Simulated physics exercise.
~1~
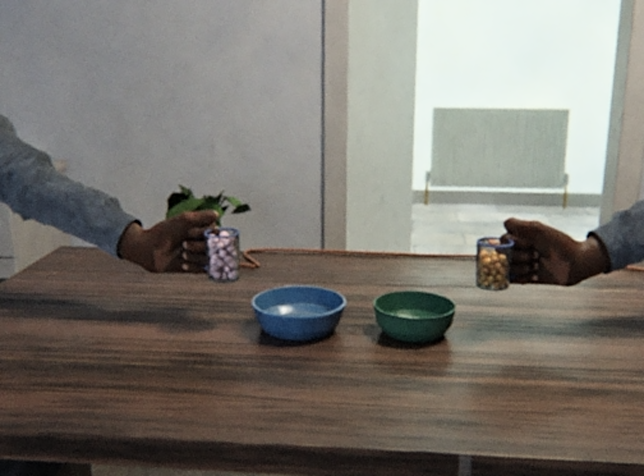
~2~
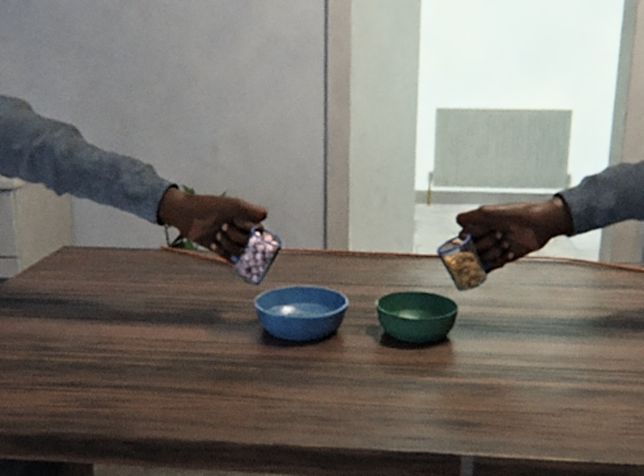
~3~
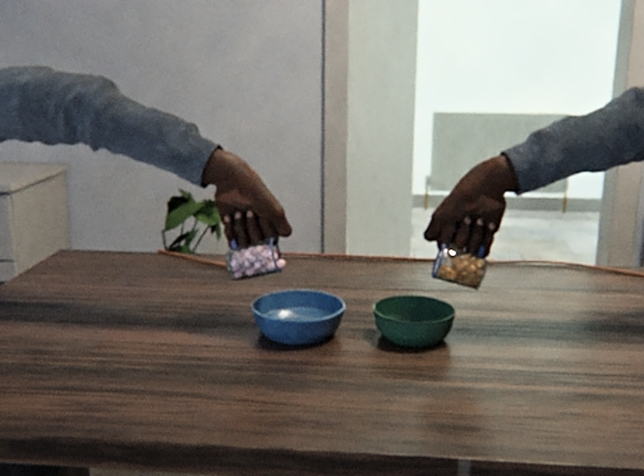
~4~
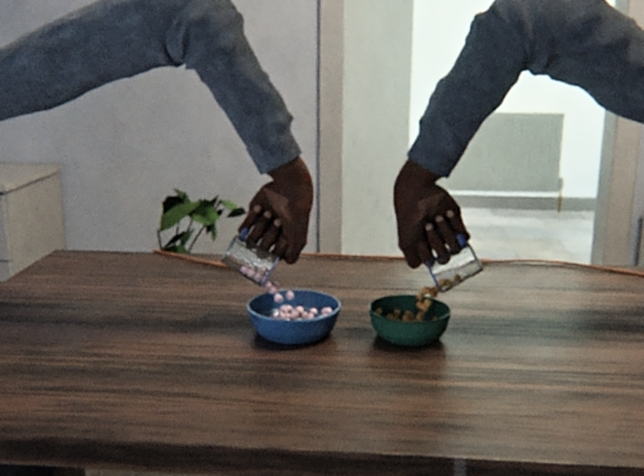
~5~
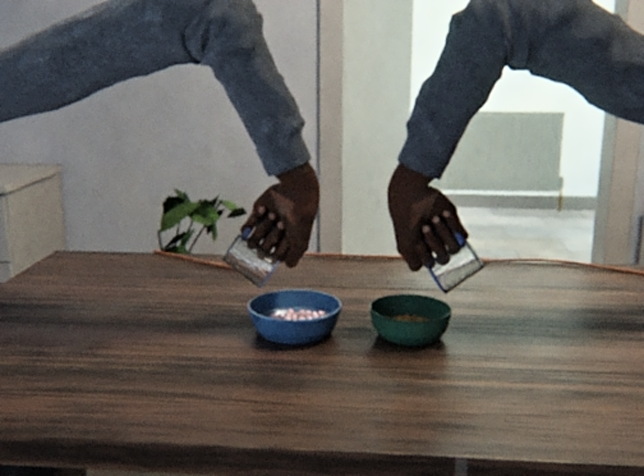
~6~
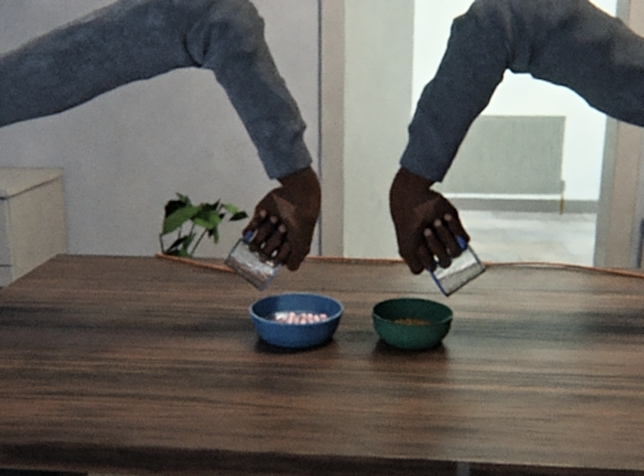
Two hands tipping small clear cups of pink and golden pieces into blue and green bowls, every piece landing inside.
